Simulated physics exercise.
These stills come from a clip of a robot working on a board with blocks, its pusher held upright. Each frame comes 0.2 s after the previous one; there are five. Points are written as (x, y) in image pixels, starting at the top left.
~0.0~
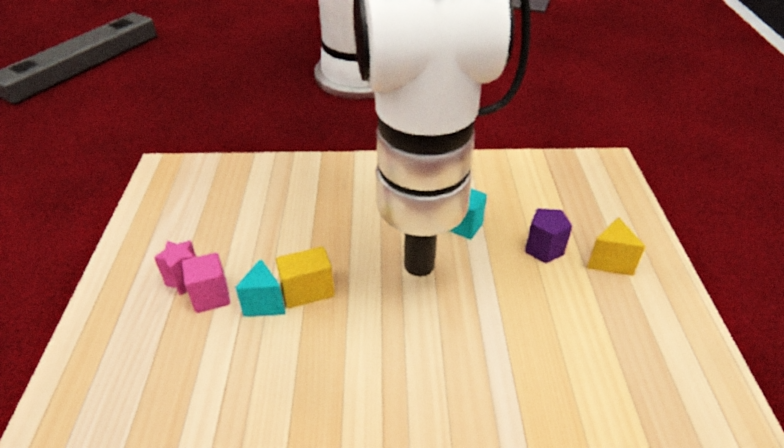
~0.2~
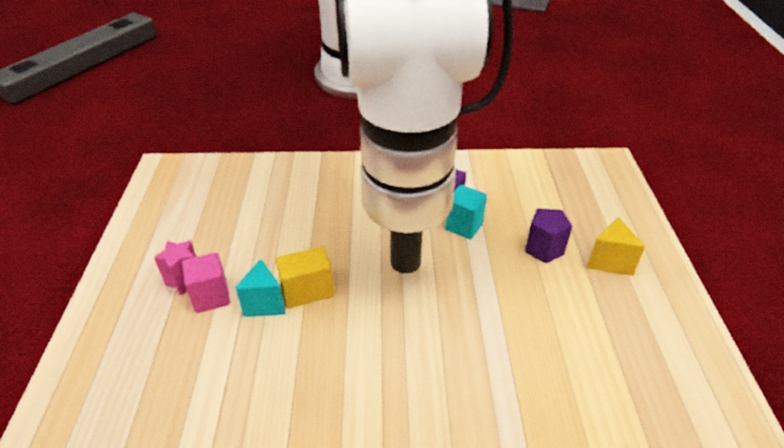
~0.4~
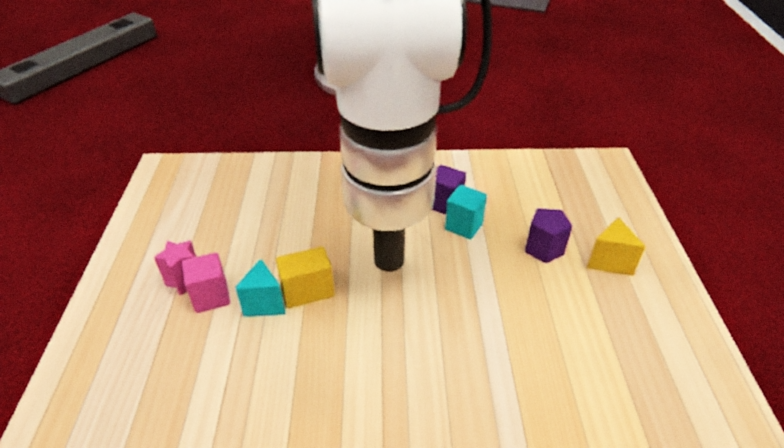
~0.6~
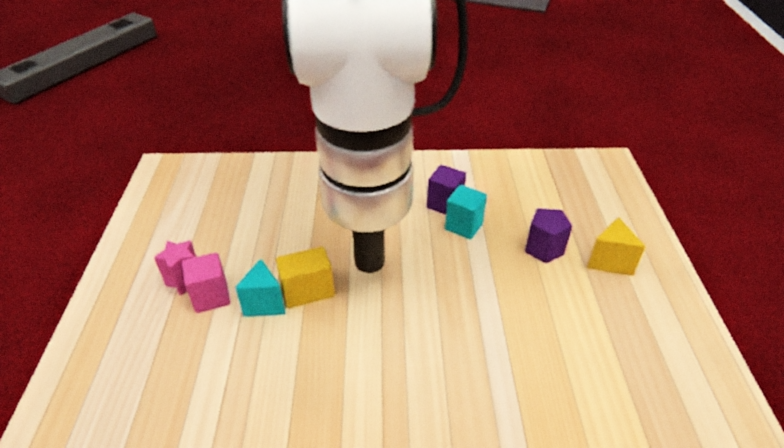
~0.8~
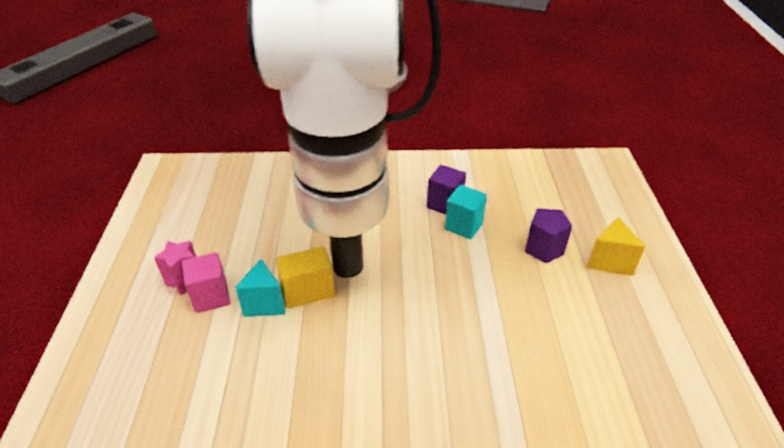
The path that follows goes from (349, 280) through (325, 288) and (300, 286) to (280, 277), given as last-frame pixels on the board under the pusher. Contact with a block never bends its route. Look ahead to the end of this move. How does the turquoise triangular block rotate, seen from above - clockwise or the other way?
Its spin: Anticlockwise.
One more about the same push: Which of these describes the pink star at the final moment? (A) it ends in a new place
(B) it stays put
Letter B.
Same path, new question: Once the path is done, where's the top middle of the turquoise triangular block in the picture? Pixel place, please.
Its top face will be centred at roughly (212, 296).
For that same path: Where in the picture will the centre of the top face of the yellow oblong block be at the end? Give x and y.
In the picture, it is at (241, 270).
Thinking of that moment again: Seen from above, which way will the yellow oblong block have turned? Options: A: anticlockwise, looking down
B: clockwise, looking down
A.
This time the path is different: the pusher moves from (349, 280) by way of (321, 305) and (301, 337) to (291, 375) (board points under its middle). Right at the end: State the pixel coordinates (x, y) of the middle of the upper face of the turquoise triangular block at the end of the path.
It should be at (218, 287) by then.
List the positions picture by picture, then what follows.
The first frame shows pusher tip (419, 266); block tops, pink star (175, 252); pink four-sided block (202, 267); turquoise triangular block (258, 277); yellow oblong block (303, 262).
The second frame shows pusher (406, 263); blocks unchanged.
The third frame shows pusher (389, 261); blocks unchanged.
The fourth frame shows pusher (370, 262); blocks unchanged.
The fifth frame shows pusher (348, 267); pink star (175, 252); pink four-sided block (202, 267); turquoise triangular block (258, 277); yellow oblong block (303, 262).
The first path, step by step. Halfway along, pusher (310, 275); turquoise triangular block (228, 285); yellow oblong block (267, 271).
At the end, pusher (278, 263); pink star in place; pink four-sided block (192, 272), turned 30° clockwise; turquoise triangular block (212, 296), turned 20° anticlockwise; yellow oblong block (241, 270), turned 35° anticlockwise.
